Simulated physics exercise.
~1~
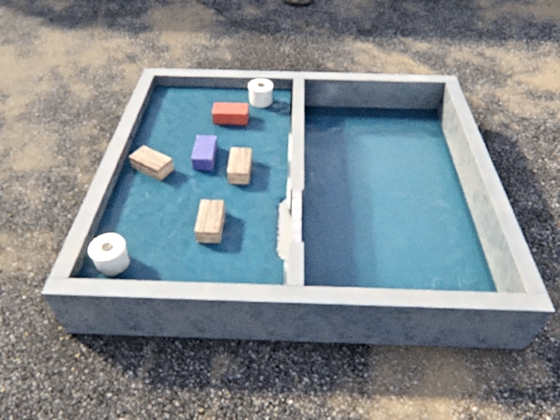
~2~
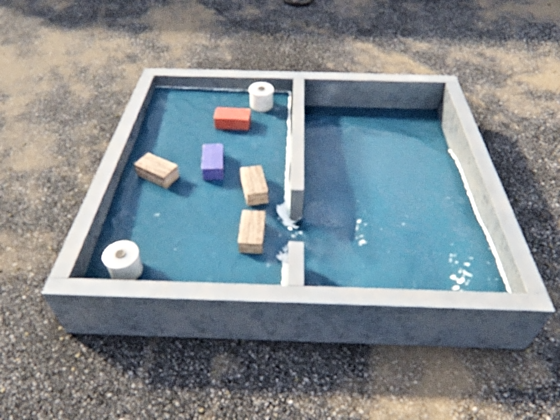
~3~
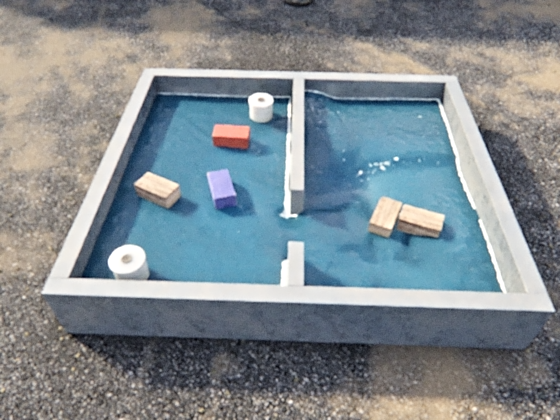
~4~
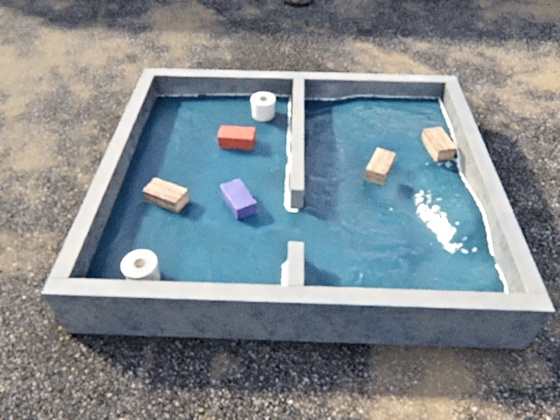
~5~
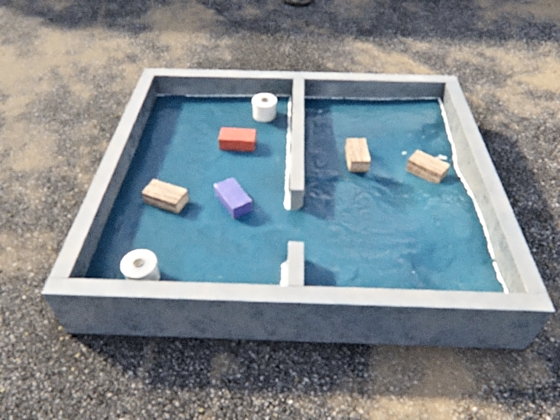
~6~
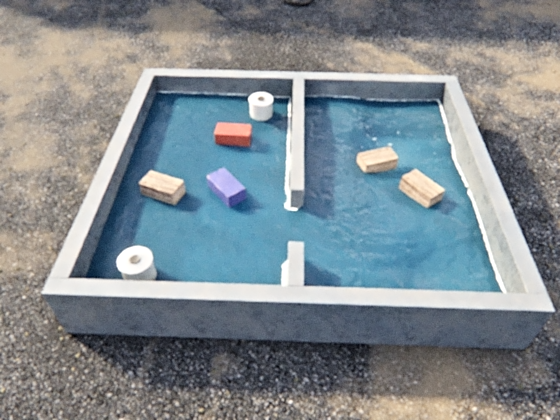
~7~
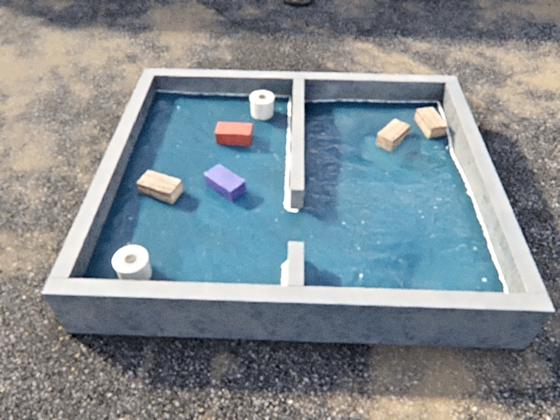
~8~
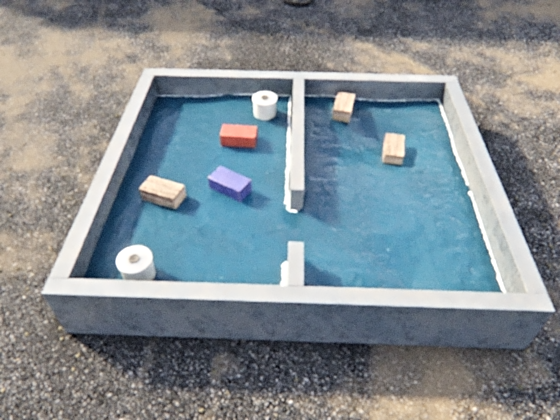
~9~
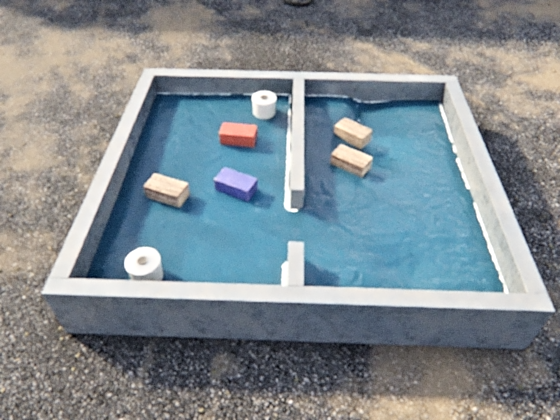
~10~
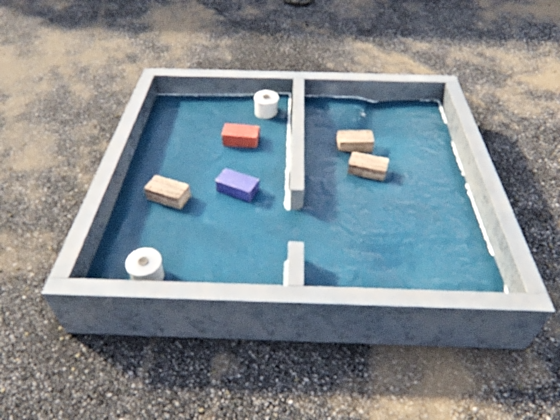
A grey concrete basin on flat gravel, seen from high up, is split by a divider, with blue-green water on both sides. The left half holds three wooden blocks, a red block, a blue block and two white tubs, one near the divider at the back and one in the front left corner. A gap opens toward the front of the divider, and two wooden blocks sweep through it to the right. They circle and turn there while the others shift only slightly. At the end those two float close together toward the back of the right half, and everything else floats on the left.
